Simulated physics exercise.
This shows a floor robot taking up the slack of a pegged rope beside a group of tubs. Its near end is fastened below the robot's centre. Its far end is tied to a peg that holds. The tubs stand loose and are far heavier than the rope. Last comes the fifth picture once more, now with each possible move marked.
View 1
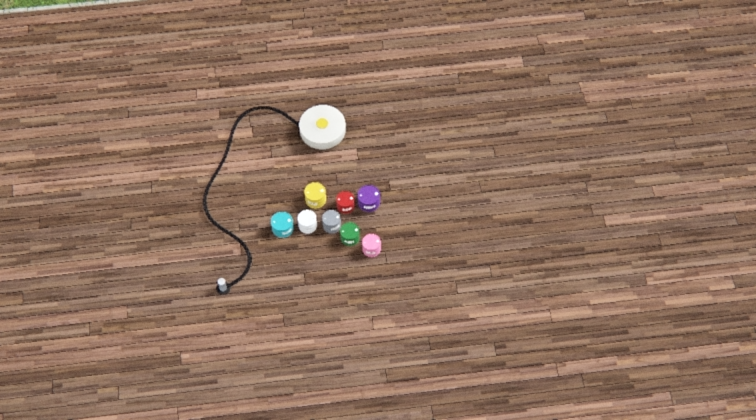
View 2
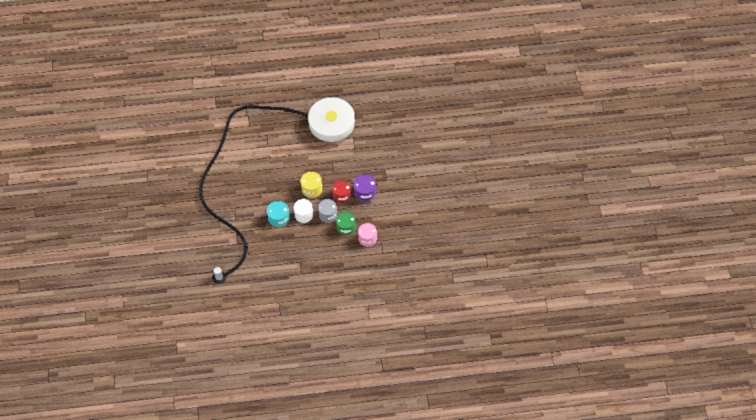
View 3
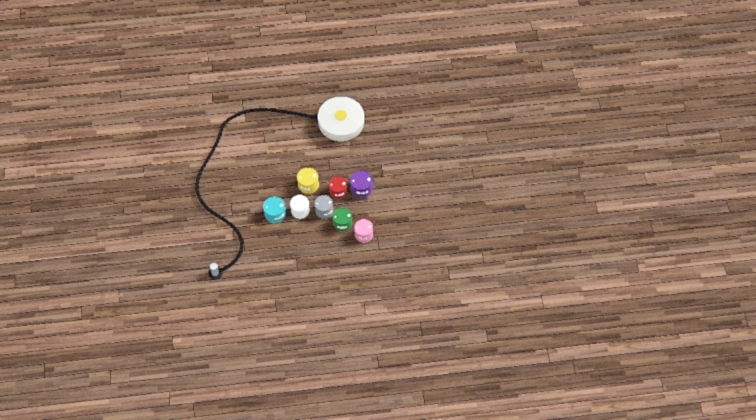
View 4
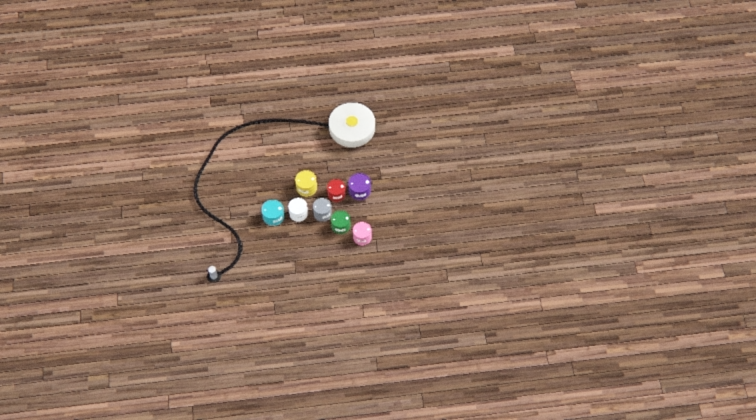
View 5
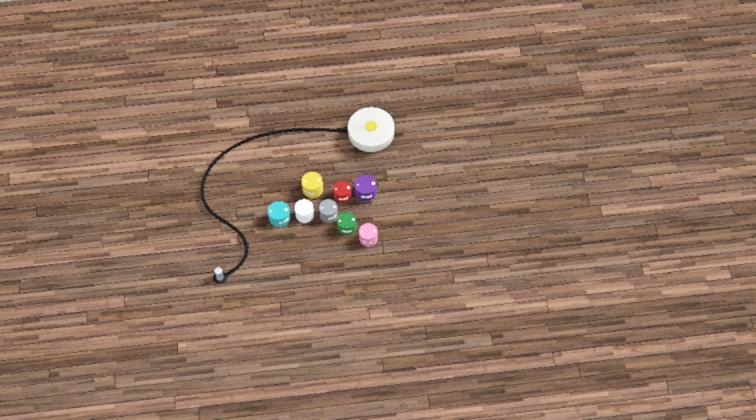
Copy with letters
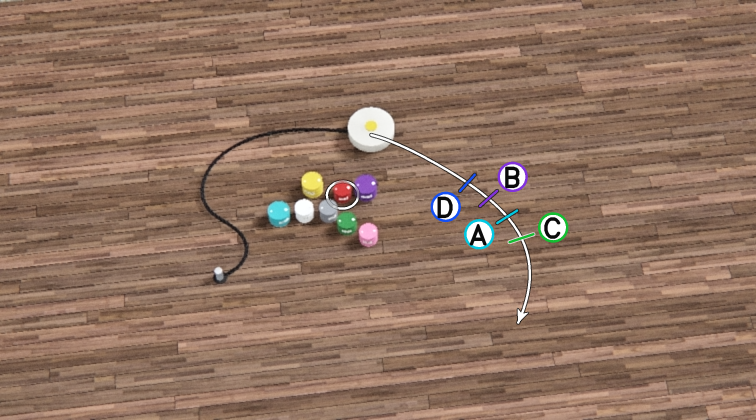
On a brown wooden plank floor, a round white robot with a yellow centre sits above a cluster of small colourful tubs, a curving black rope trailing to a peg at lower left. The robot moves gradually right, then slightly downward too, drawing the rope's upper stretch into a longer, smoother arc.
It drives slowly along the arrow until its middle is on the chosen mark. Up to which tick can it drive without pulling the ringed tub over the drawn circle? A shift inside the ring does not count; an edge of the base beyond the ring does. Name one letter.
All is well up to A.
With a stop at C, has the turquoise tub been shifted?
Yes.
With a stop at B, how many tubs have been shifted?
The count is none.
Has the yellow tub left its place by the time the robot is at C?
Yes.
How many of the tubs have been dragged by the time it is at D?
The count is none.
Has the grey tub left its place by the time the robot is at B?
No.
On the marked copy, A at (507, 217); B at (488, 199); C at (522, 238); D at (467, 183); the ring at (343, 195); the route from (371, 135) via (494, 203) to (518, 323).
With A. Early on, robot (423, 152); red tub (342, 192).
Further on, robot (471, 181); red tub (342, 192).
At the end, robot (508, 213); red tub (342, 192); yellow tub (319, 197); the red tub is still in its ring.
As for the rest, B is safe but short; C drags the ringed tub to (345, 204); D is safe but short.
